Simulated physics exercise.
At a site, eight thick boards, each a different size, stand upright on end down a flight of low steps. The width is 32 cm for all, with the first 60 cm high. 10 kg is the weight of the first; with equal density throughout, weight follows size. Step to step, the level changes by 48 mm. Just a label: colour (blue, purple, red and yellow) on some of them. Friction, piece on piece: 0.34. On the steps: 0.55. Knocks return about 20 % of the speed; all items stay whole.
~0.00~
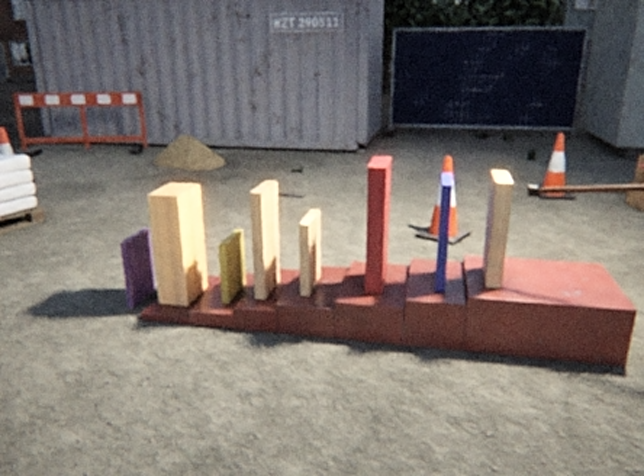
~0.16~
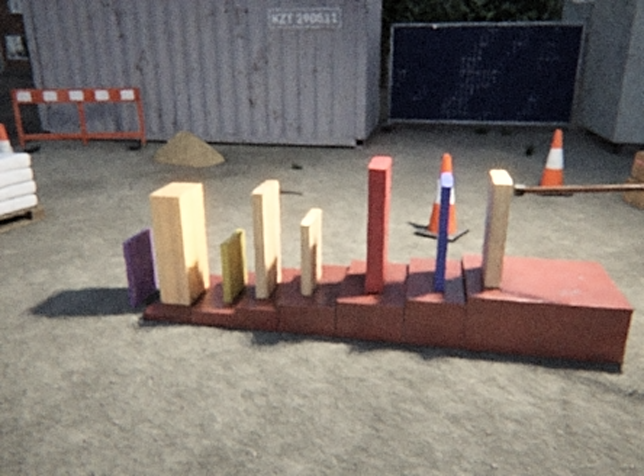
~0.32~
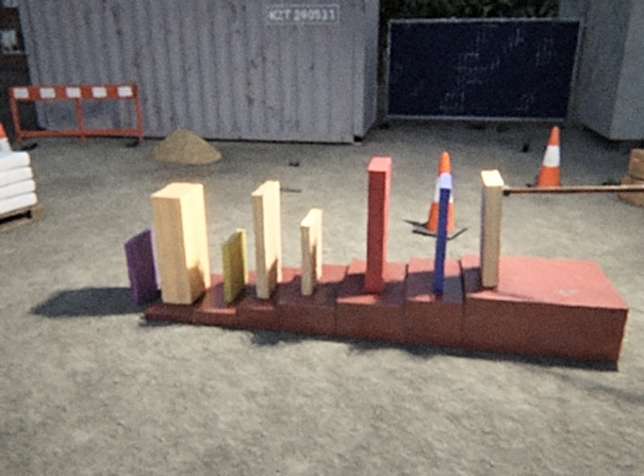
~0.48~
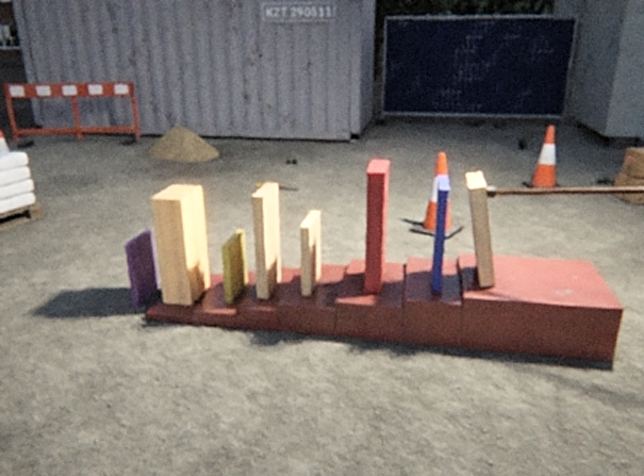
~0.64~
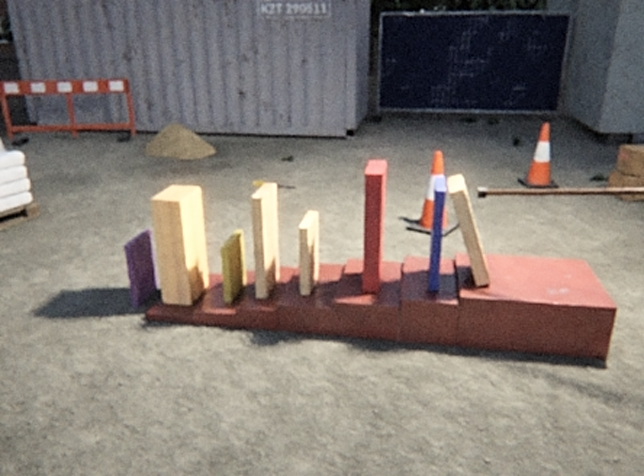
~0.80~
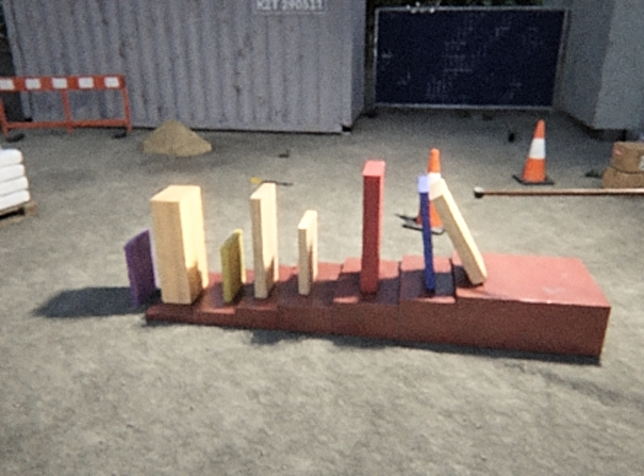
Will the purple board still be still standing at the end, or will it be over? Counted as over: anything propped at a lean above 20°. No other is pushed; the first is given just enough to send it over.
The purple board loses its position.
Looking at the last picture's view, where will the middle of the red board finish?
Roughly at (304, 267).
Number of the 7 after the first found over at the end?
Count: 7.
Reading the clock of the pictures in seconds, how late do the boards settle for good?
That comes at about 2.5 s.
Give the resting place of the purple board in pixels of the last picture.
At about (109, 291).
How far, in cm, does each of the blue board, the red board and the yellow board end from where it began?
Net displacement, roughly: Blue ~ 40 cm, red ~ 50 cm, yellow ~ 30 cm.
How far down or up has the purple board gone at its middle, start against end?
At the end it is roughly 20 cm lower than at the start.
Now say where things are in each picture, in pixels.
In the first picture (we follow the side turned to the camera; the camera moves round a little), pole end (535, 192) 10 cm from the first board; purple board (142, 268); blue board (443, 240); red board (375, 233); no other piece has moved.
The second picture shows pole end (521, 192) 37 mm from the first board; purple board (144, 267).
The third picture shows pole end (506, 193) pushing; purple board (145, 267); no other piece has moved.
The fourth picture shows pole end (492, 194) pushing; purple board (145, 268); no other piece has moved.
The fifth picture shows pole end (483, 195) stopped; purple board (145, 268); no other piece has moved.
The sixth picture shows pole end (480, 195) stopped; purple board (144, 267); blue board (428, 242) tipped 7°; red board (370, 236); one has shifted.
Around 1.12 s, 1 of the 7 other boards over; purple board unmoved; blue board tipped 38°.
Around 1.46 s, 3 of the 7 other boards over; purple board unmoved; blue board tipped 73°.
Around 1.80 s, 5 of the 7 other boards over; purple board unmoved; red board lying flat.
Around 2.18 s, 7 of the 7 other boards over; purple board lying flat; red board lying flat.
Finally (2.8 s), 7 of the 7 other boards over; purple board lying flat; yellow board lying flat; red board lying flat. Not one is left standing. Seen by the last camera, middles, purple board near (109, 291), yellow board near (205, 286).
